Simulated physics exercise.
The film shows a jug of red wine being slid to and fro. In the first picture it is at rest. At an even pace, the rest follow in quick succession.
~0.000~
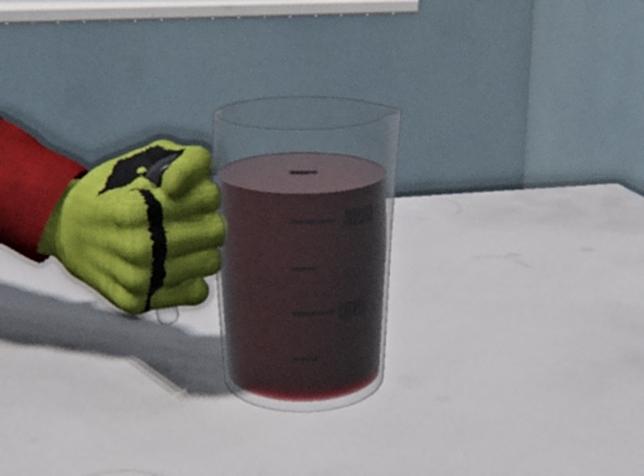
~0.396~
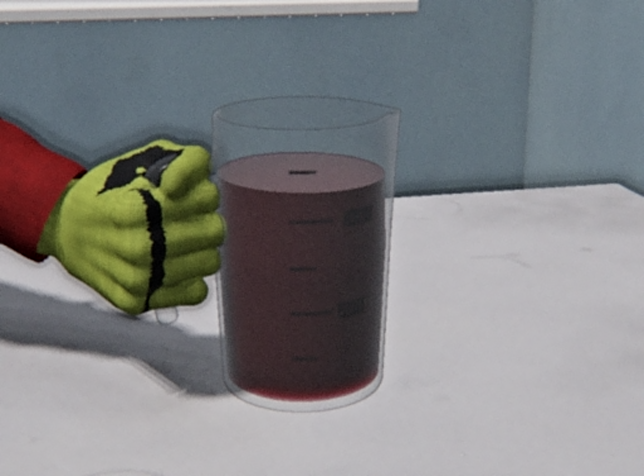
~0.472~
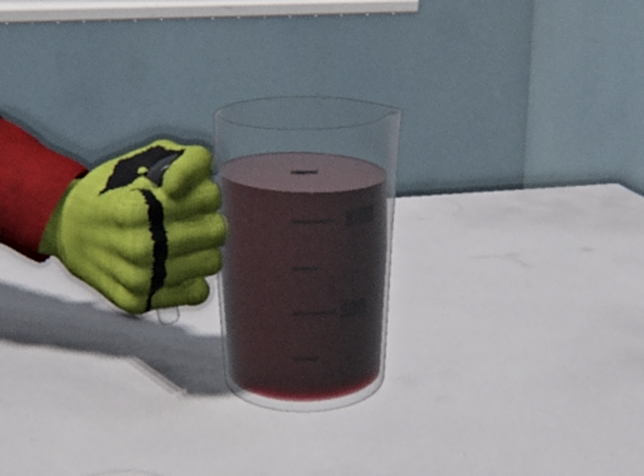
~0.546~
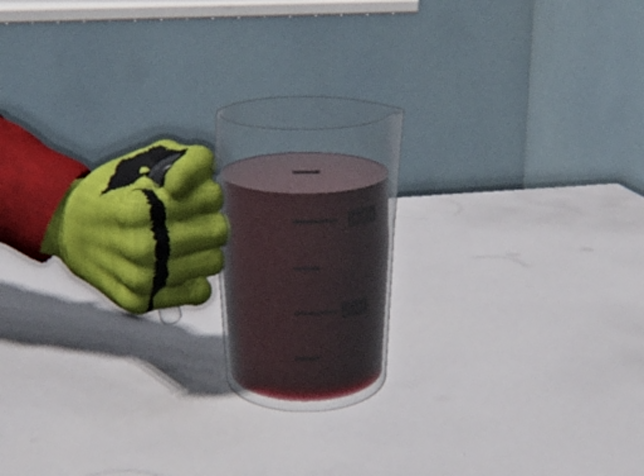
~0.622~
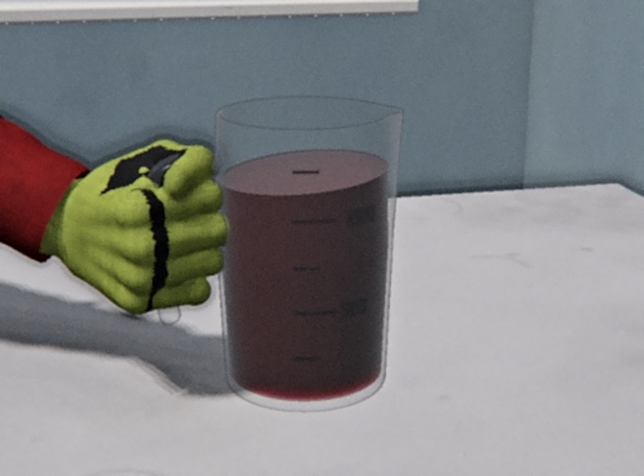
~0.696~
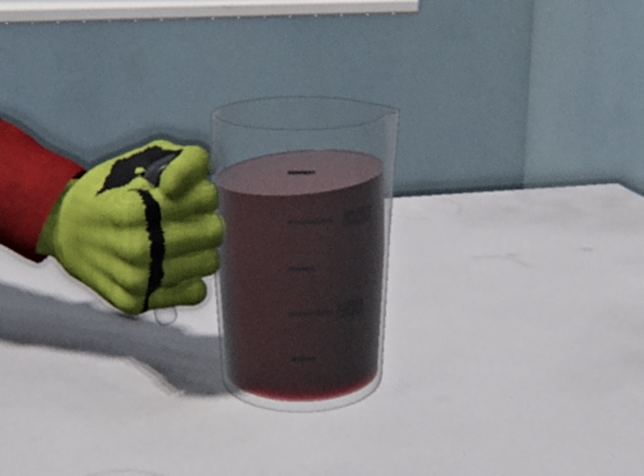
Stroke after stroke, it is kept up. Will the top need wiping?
Does not overflow.
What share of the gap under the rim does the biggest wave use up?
My estimate is 50 in a hundred.
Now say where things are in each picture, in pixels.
In the first picture, jug (303, 244) about three quarters full; at rest.
In the second picture, jug about three quarters full, surface at (301, 173); surface about level.
In the third picture, jug (303, 244) about three quarters full; surface about level.
In the fourth picture, jug about three quarters full, surface at (305, 172); surface about level.
In the fifth picture, jug (304, 244) about three quarters full; surface a little higher on the right.
In the sixth picture, jug about three quarters full, surface at (301, 173); surface a little higher on the right.
By 1.0 s, the highest wave so far stays far below the rim.
By 2.2 s, the highest wave so far climbs under half way to the rim.
By 5.1 s, the highest wave so far climbs under half way to the rim; nothing has left it.
